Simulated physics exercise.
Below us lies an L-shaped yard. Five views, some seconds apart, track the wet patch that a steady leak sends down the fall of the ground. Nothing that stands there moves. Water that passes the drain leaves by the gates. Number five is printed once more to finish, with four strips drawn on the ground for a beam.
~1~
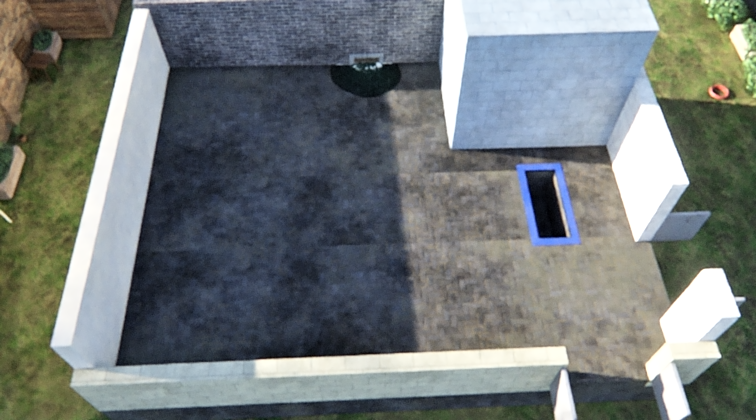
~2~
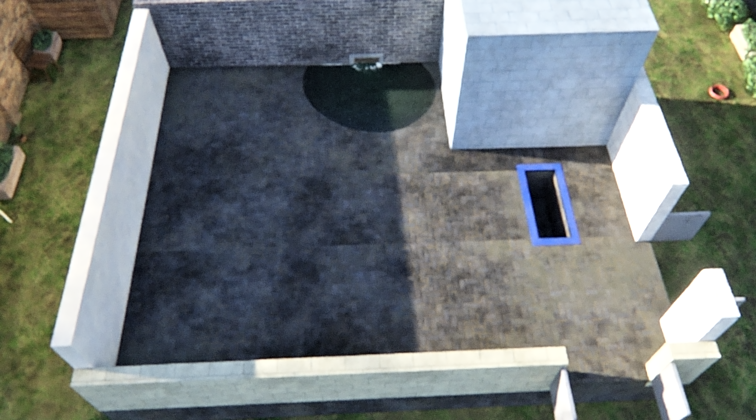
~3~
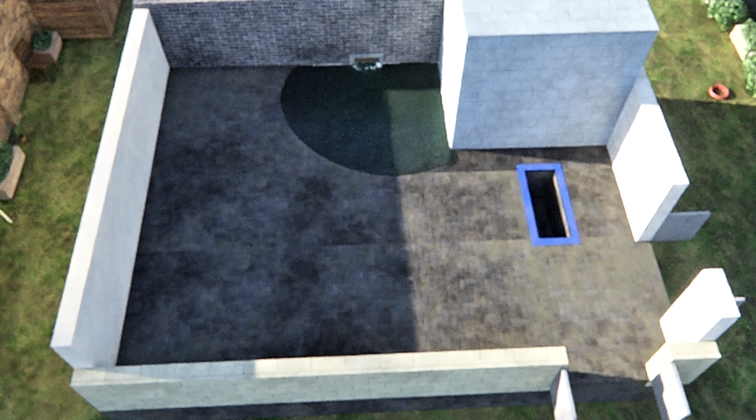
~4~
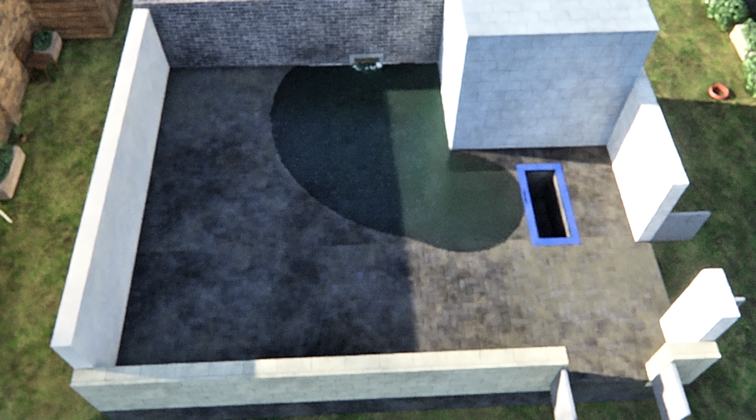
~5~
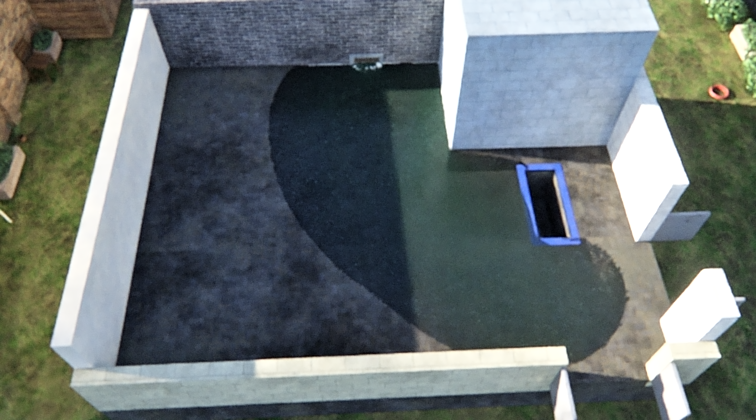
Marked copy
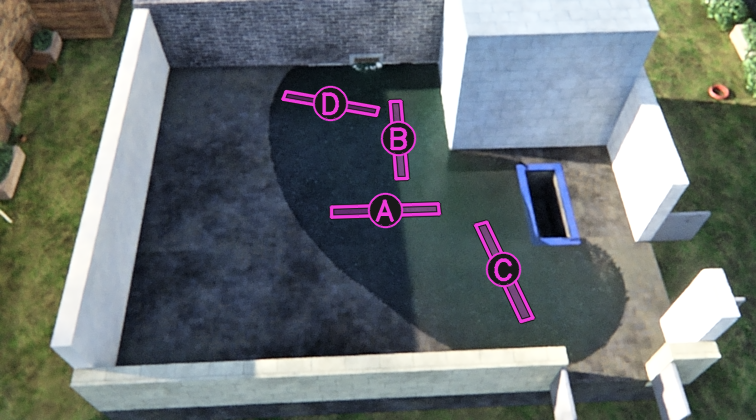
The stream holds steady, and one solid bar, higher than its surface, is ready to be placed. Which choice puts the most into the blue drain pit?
I would pick spot A.
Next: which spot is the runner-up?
That would be C.
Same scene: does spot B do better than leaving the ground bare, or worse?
It is worse.
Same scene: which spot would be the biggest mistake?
It is B.
On the marked copy, A from (331, 212) to (438, 208); B from (401, 178) to (395, 101); C from (481, 223) to (526, 319); D from (284, 95) to (377, 111).
If A is chosen, about 55 % of the stream runs into the blue drain pit, about 44 % out by the gates.
If B is chosen, about 12 % of the stream runs into the blue drain pit, about 88 % out by the gates.
If C is chosen, about 24 % of the stream runs into the blue drain pit, about 75 % out by the gates.
If D is chosen, about 15 % of the stream runs into the blue drain pit, about 85 % out by the gates.
